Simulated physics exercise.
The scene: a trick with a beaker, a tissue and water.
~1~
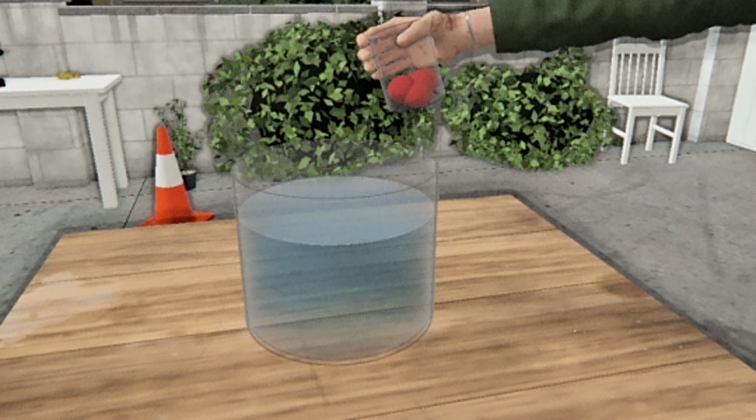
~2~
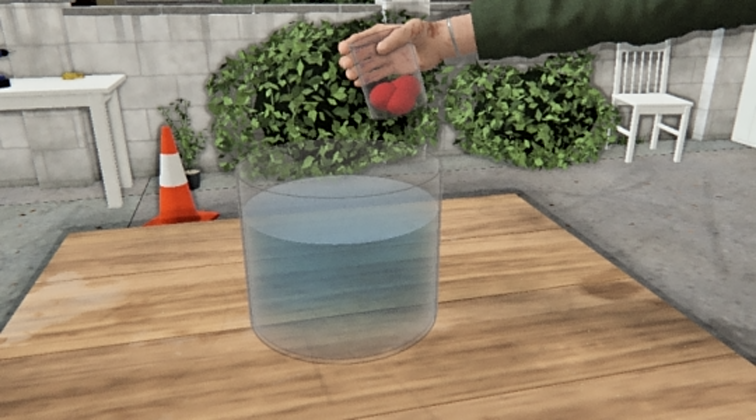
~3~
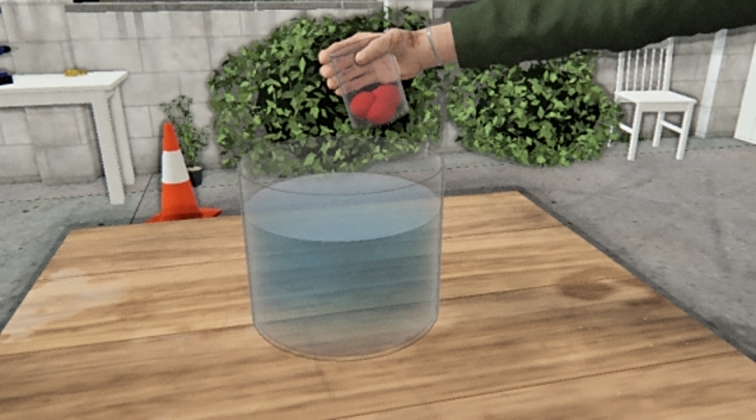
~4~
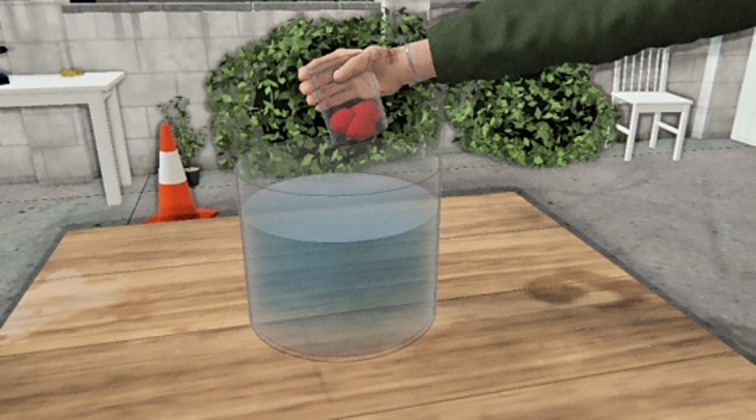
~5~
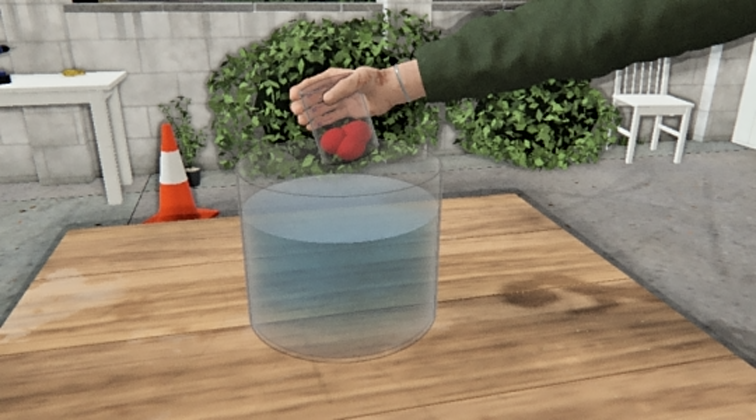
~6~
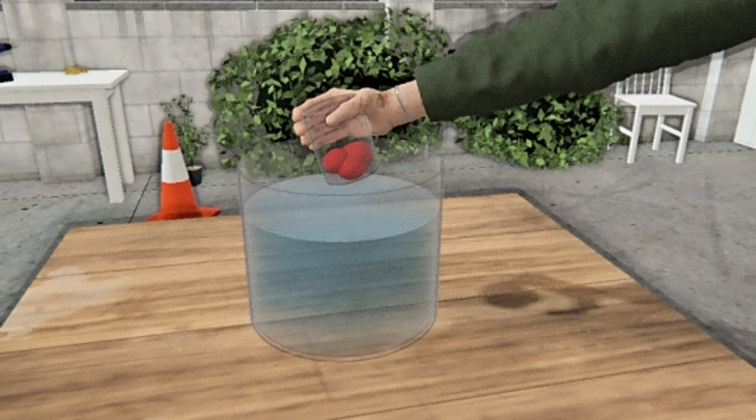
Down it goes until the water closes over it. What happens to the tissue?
It gets soaked.
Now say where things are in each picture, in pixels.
In the first picture, beaker (407, 65) mouth up; above the basin.
In the second picture, beaker (389, 72) mouth up; tissue (396, 97); coming down.
In the third picture, beaker (369, 81) mouth up; lower.
In the fourth picture, beaker (349, 98) mouth up; tissue (356, 122); lower still.
In the fifth picture, beaker (339, 118) mouth up; close to the surface.
In the sixth picture, beaker (341, 138) mouth up; tissue (349, 162); just over the surface.
Next, the beaker enters the water.
After that, water pours in as the air escapes.
Finally, the beaker is under, flooded, and the tissue is wet.
